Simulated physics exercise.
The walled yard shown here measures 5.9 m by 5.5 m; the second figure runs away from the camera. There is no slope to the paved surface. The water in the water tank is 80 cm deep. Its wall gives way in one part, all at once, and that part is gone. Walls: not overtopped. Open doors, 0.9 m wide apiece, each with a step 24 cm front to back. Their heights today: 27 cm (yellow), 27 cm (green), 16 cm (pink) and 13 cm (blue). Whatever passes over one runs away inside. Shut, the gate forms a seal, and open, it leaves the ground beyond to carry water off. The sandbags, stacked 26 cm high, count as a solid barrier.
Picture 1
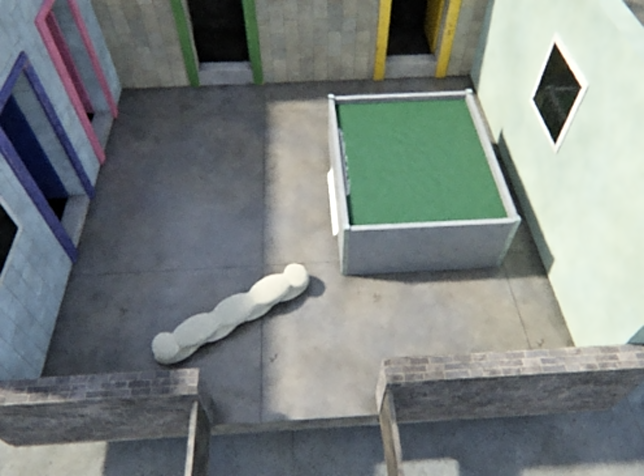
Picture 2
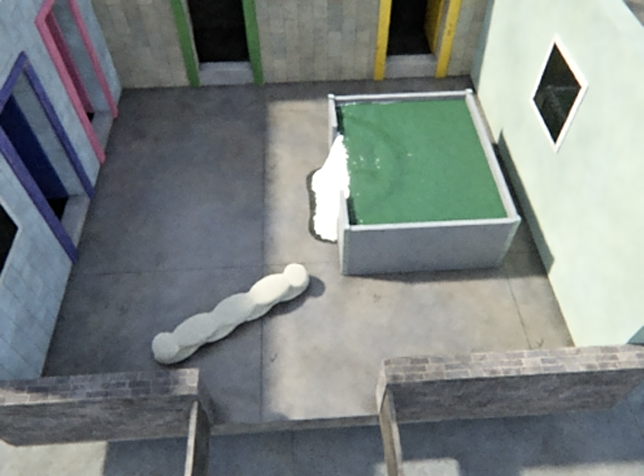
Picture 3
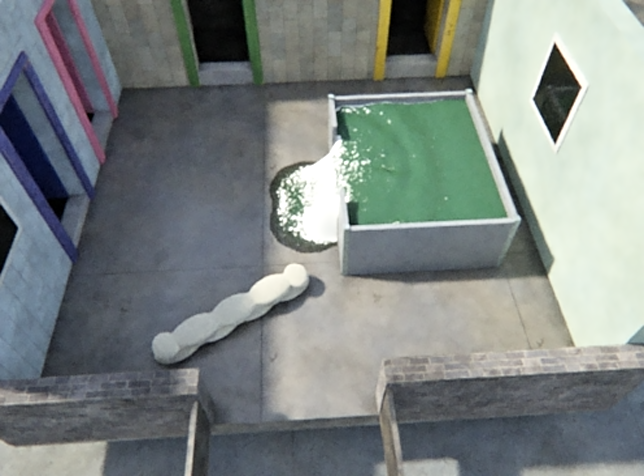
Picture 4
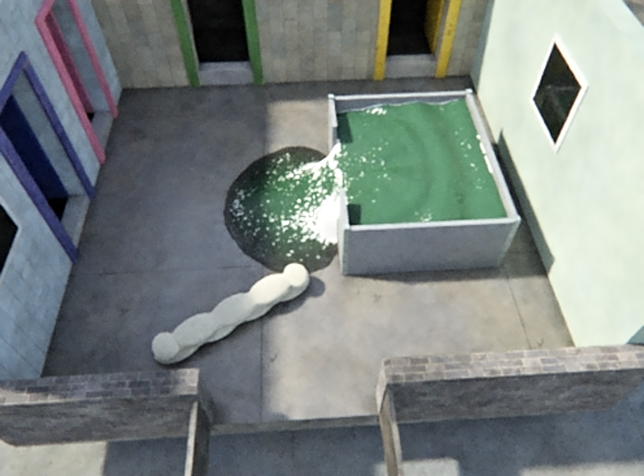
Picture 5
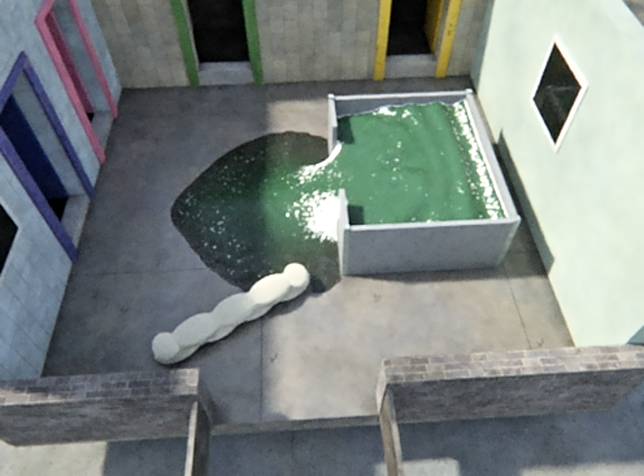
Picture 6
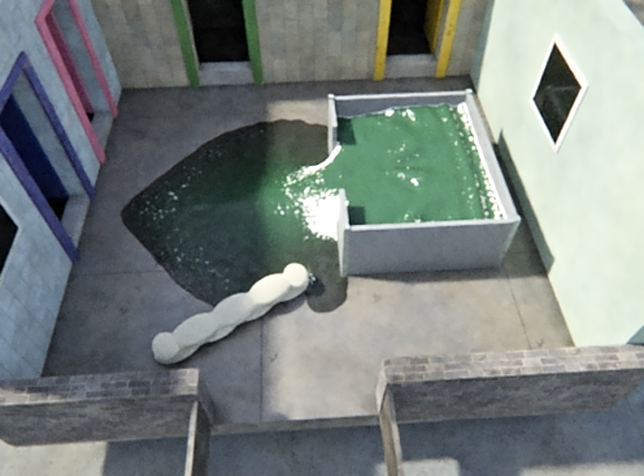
In a walled yard with colored door surrounds, a raised tank of green water stands at the right near a pale, twisted barrier. White, foaming water bursts from the tank's left side onto the paving, then spreads leftward in a widening dark green pool, reaching the barrier's upper end.
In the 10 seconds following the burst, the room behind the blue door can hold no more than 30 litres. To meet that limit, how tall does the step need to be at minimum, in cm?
At least 27 cm or so.
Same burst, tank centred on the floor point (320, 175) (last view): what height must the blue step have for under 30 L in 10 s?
A minimum of about 32 cm.
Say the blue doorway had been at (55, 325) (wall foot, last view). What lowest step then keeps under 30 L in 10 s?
Something near 21 cm.
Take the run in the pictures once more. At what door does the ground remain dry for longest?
Door: Yellow.
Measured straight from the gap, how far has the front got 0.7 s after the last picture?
4.0 metres.
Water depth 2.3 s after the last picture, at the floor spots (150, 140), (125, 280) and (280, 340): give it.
First 13, then 6, then 2 cm.
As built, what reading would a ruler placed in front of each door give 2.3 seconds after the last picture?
Door by door, in centimetres - yellow 0, green 14, pink 23, blue 24.
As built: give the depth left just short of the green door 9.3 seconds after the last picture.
A ruler would read roughly 12.0 cm.
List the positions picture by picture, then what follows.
In the first picture, the water tank at (414, 157) is whole and still, 80 cm deep; the blue door at (52, 172) is dry.
In the second picture, water pours out at (339, 187) and has run 0.3 m, to (315, 231); about 12 cm deep outside, 80 cm at the back.
In the third picture, the gap is at (339, 190), the front 0.8 m out at (279, 229); the back of the water tank holds 80 cm.
In the fourth picture, the front is at (230, 211), 1.5 m from the gap at (339, 191); 2.4 m2 of floor is wet, 78 cm left at the back.
In the fifth picture, the front is at (176, 214), 2.2 m from the gap at (339, 191); 4.4 m2 of floor is wet, 68 cm left at the back.
In the sixth picture, the gap is at (339, 190), the front 2.9 m out at (128, 213); the back of the water tank holds 68 cm; the blue door at (52, 172), 3.4 m from the gap, is still 0.6 m from the nearest water.
Then, 0.7 s after the last picture water covers 45 % of the floor, deepest (44 cm) near (327, 203); 22 cm at the blue door, 50 litres in over its 13 cm step.
Then, 2.3 s after the last picture water covers 55 % of the floor, deepest (30 cm) near (37, 395); 24 cm at the blue door, 221 litres in over its 13 cm step.
Then, 9.3 s after the last picture water covers 95 % of the floor, deepest (15 cm) near (555, 365); 11 cm at the blue door, 297 litres in over its 13 cm step.
At the blue door as built, the water peaked near 33 cm, 1.3 s after the last picture.
Run again over the same 10 s with other heights there, 55 litres in over 24.5 cm, 2 litres over 33.5 cm. The limit of 30 litres is kept from about 27 cm up.
